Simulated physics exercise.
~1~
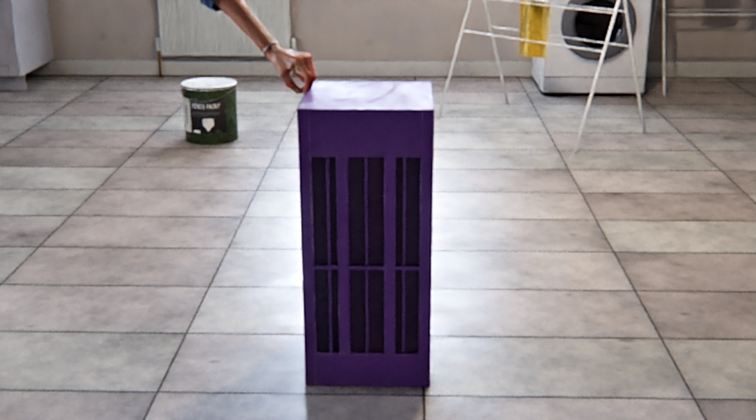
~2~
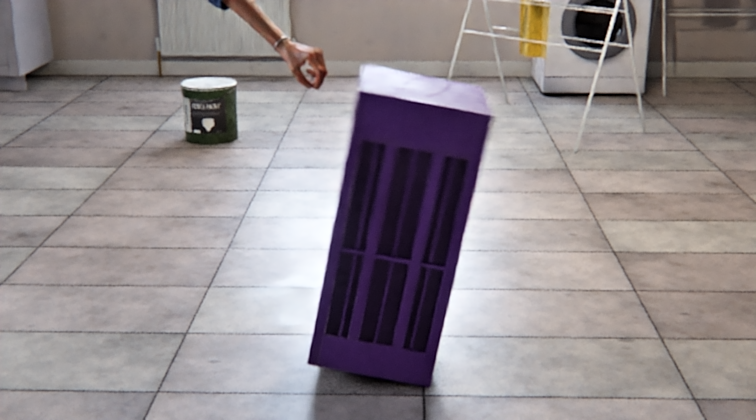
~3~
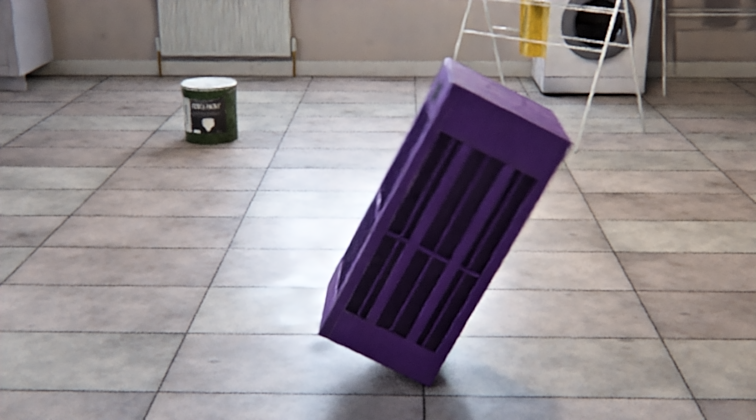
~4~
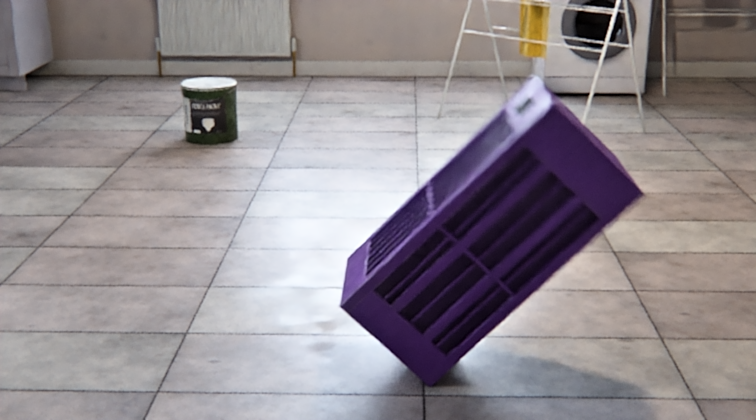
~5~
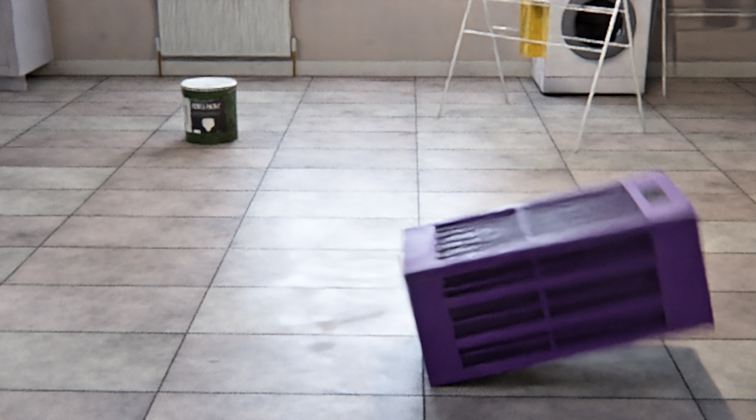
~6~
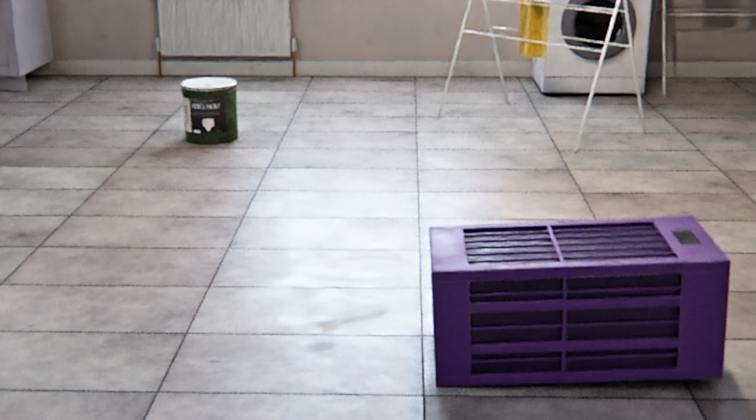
A tall purple crate stood upright on a tiled floor with a hand at its top, then tipped to the right as the hand let go and drew back. It leaned further and further until it toppled over and came to rest on its side.
